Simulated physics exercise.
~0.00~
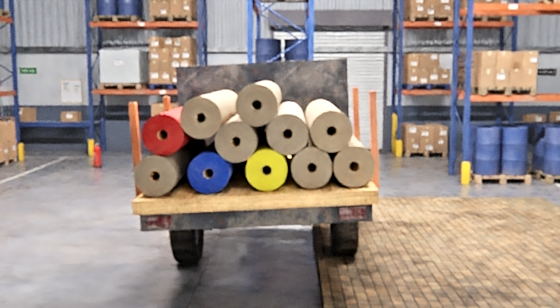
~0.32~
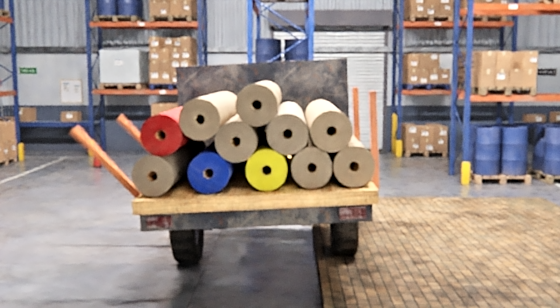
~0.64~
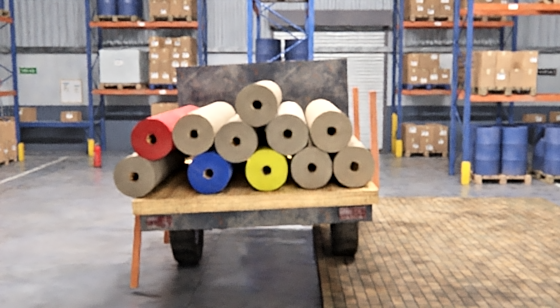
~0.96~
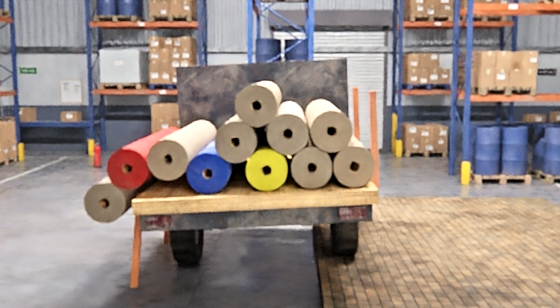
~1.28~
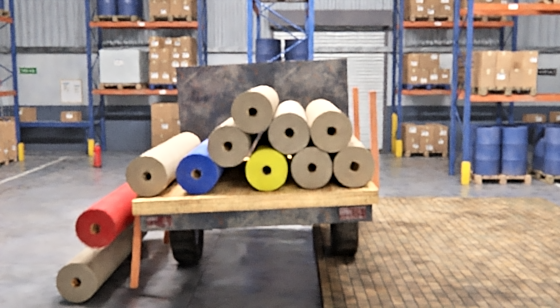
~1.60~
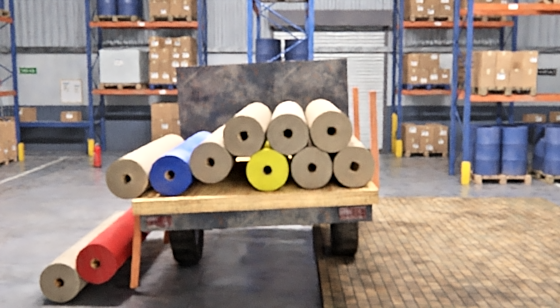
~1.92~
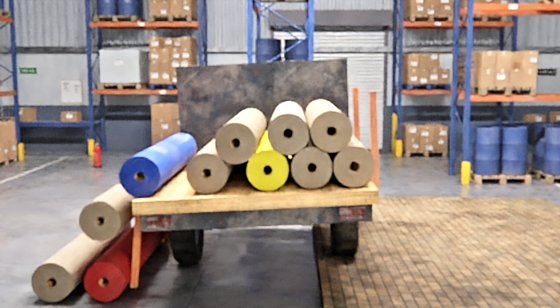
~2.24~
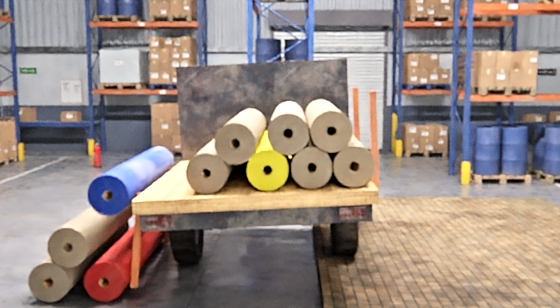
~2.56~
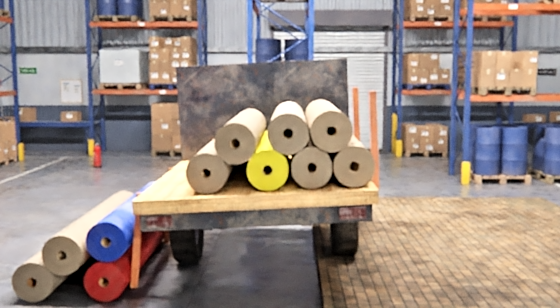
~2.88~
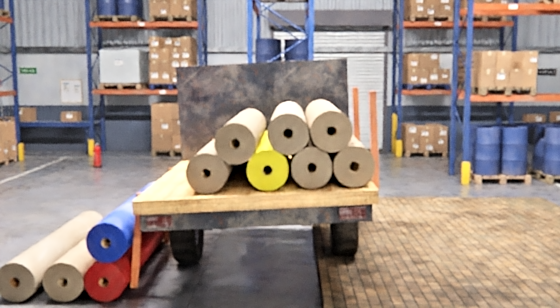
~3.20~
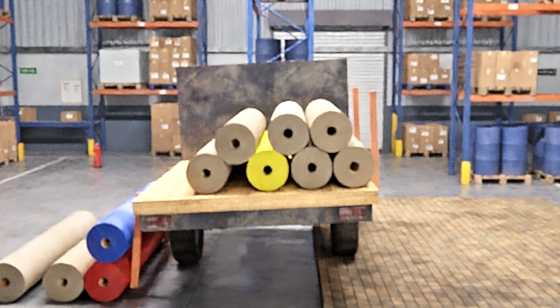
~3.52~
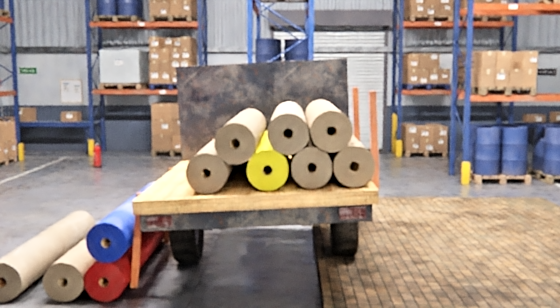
In a warehouse with blue and orange racks of boxes and drums, a flat trailer is seen from behind, stacked with long rolls lying end-on. Most are brown, with a red one at the upper left and a blue and a yellow one in the bottom row. The orange posts on the left swing outward and hang down. A brown roll tips off the left edge, and the red one follows it. Another brown roll and then the blue one roll left and drop. Four rolls end on the floor at the left, while the yellow and the remaining brown ones stay stacked.
